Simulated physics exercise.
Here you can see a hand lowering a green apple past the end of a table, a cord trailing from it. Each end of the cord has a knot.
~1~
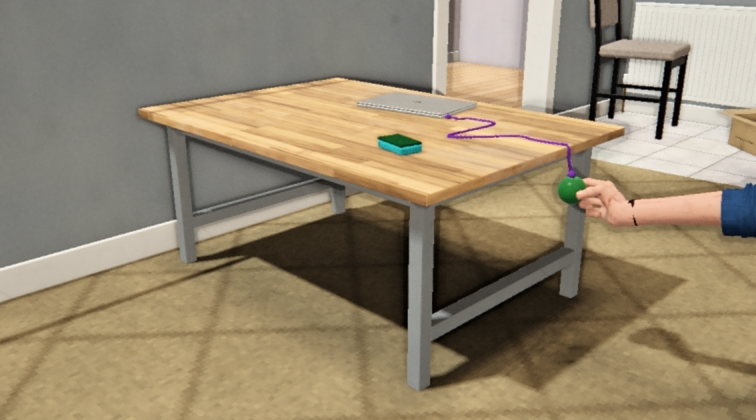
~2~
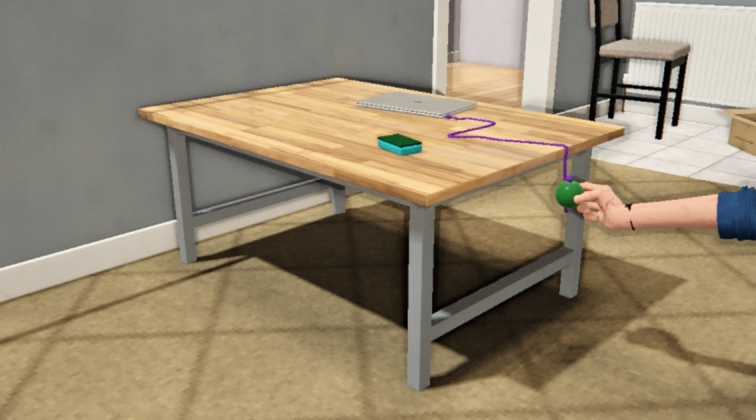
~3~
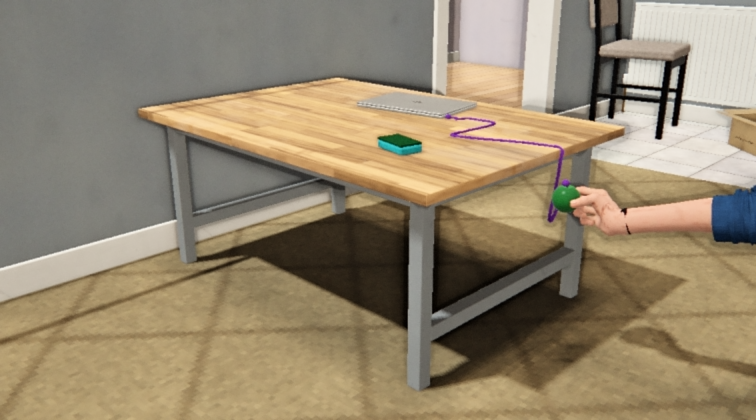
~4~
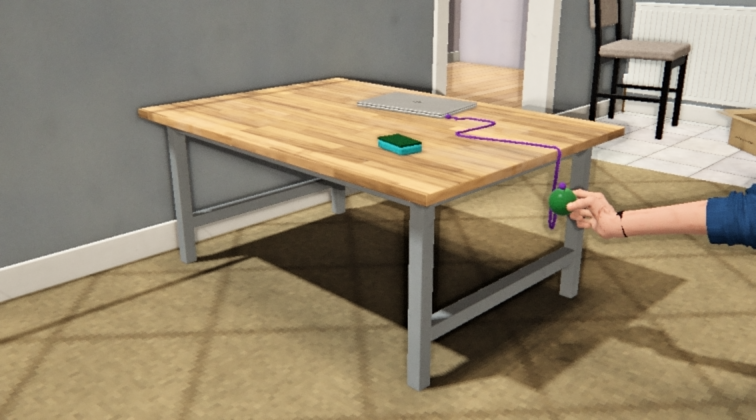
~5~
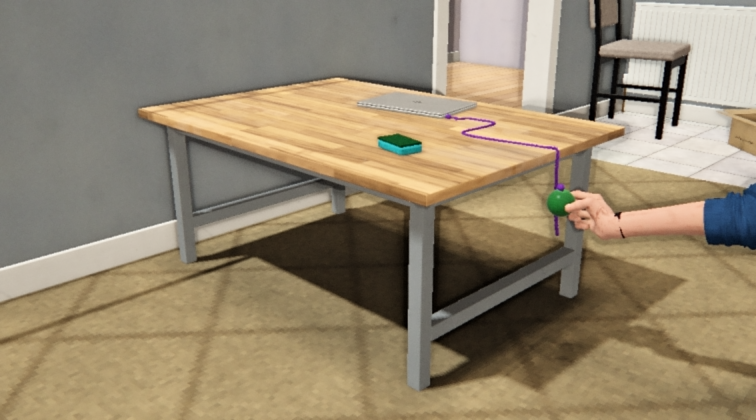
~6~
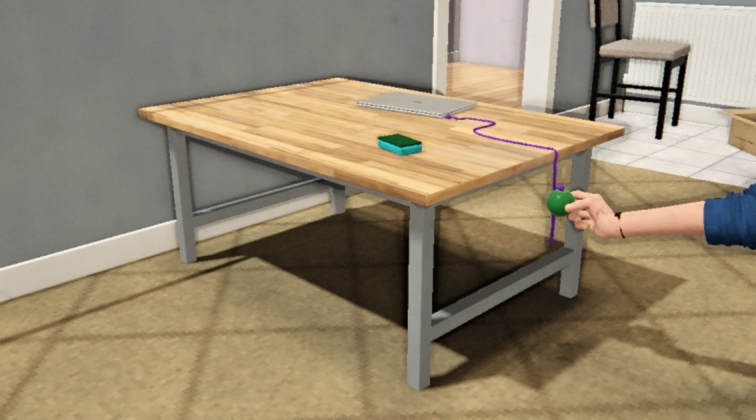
In the video, a hand holds a green apple beside a wooden table with a laptop and sponge on it, moving slightly down and left while the purple cord from the laptop shifts and hangs lower over the table's edge.
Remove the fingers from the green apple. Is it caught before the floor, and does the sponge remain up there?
By the end the green apple has gone all the way down, and the sponge has held its position.
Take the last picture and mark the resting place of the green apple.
About (549, 340).
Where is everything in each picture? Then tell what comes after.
In the first picture, green apple (572, 190); white laptop (417, 102); sponge (399, 139).
In the second picture, green apple (570, 194).
In the third picture, green apple (566, 199).
In the fourth picture, green apple (563, 202); cord through (482, 128) (504, 141).
In the fifth picture, green apple (561, 203); cord through (482, 128) (513, 143).
In the sixth picture, green apple (561, 203); white laptop (417, 102); sponge (399, 139); cord tied to the laptop, with much slack.
Then, 0.30 s later than the last view, apple above the floor near (552, 305); laptop as before; sponge as before.
Then, 0.70 s later than the last view, apple on the floor near (549, 340); laptop as before; sponge as before.
Finally, apple on the floor near (549, 340); laptop as before; sponge as before. The green apple drops all the way and the sponge stays on top.
